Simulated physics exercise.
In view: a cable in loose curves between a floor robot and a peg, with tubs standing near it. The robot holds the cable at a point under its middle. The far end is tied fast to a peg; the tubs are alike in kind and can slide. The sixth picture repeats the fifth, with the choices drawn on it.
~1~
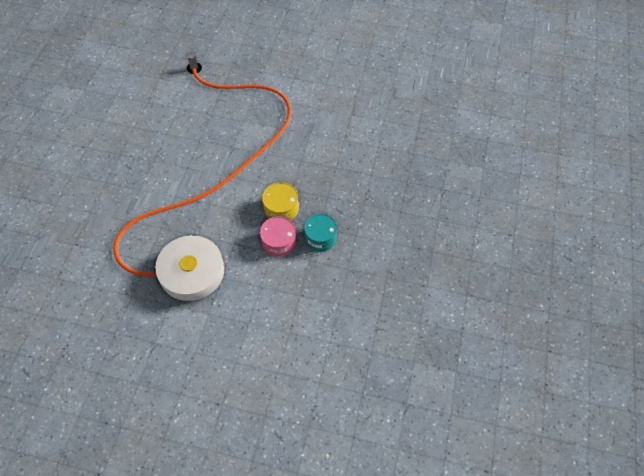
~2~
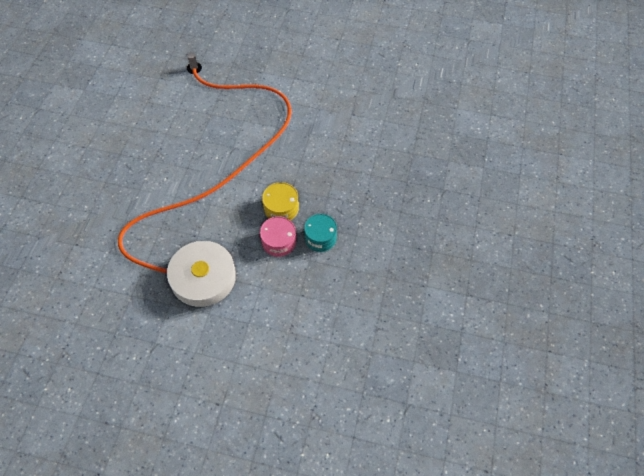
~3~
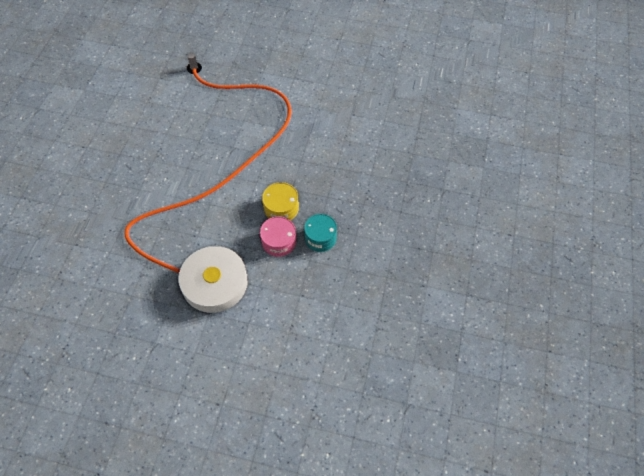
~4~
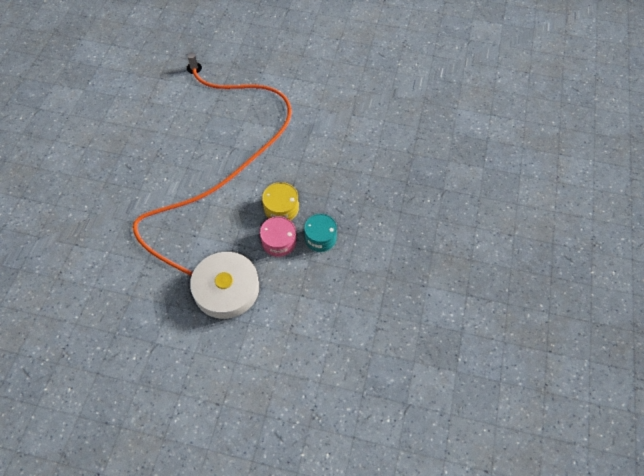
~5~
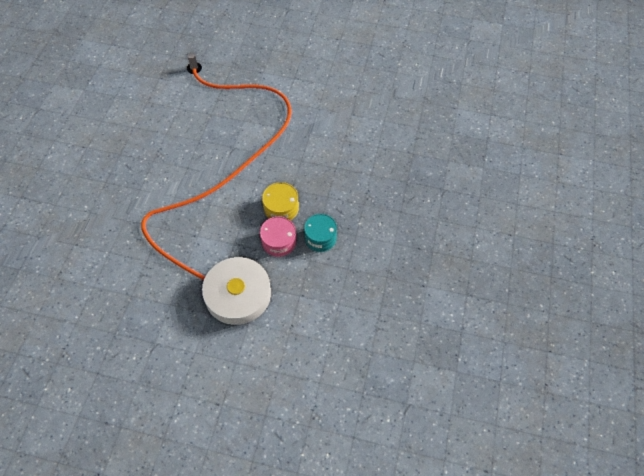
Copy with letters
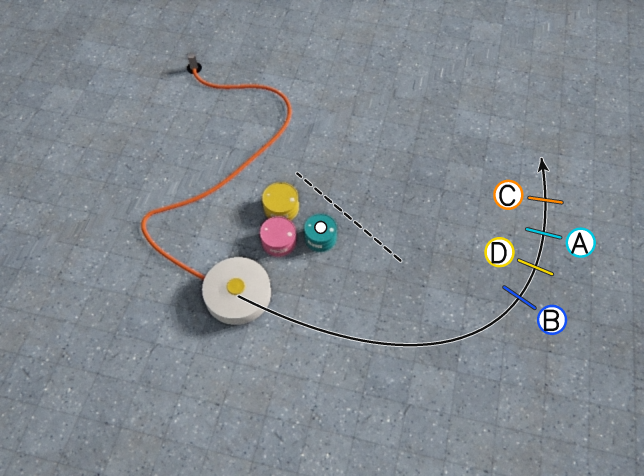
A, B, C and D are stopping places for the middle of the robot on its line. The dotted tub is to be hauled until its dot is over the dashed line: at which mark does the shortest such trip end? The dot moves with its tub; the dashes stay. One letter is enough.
As far as tick A.
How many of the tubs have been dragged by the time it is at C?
Three.
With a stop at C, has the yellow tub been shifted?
Yes.
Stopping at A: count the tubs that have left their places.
By then, three.
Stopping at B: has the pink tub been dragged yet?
By then, yes.
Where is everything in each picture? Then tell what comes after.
In the first picture, robot (191, 269); peg (193, 62); pink tub (278, 237).
In the second picture, robot (202, 274); yellow tub (281, 203).
In the third picture, robot (214, 280); peg (193, 62).
In the fourth picture, robot (226, 286); yellow tub (281, 203).
In the fifth picture, robot (237, 291); peg (193, 62); pink tub (278, 237); yellow tub (281, 203).
On the marked copy, A at (544, 233); B at (519, 297); C at (545, 200); D at (535, 267); the dashed line at (347, 215); the route from (239, 296) via (482, 329) to (542, 159); the white dot at (321, 227).
Following A. Soon after the start, robot (369, 337); turquoise tub (321, 233).
Later, robot (502, 314); turquoise tub (321, 233).
In the end, robot (547, 228); pink tub (318, 209); yellow tub (291, 191); turquoise tub (350, 216); the dot on the turquoise tub is over the dashed line.
As for the rest, B leaves the dotted tub short, at (326, 233); C does it too, but is farther than needed; D leaves the dotted tub short, at (340, 229).
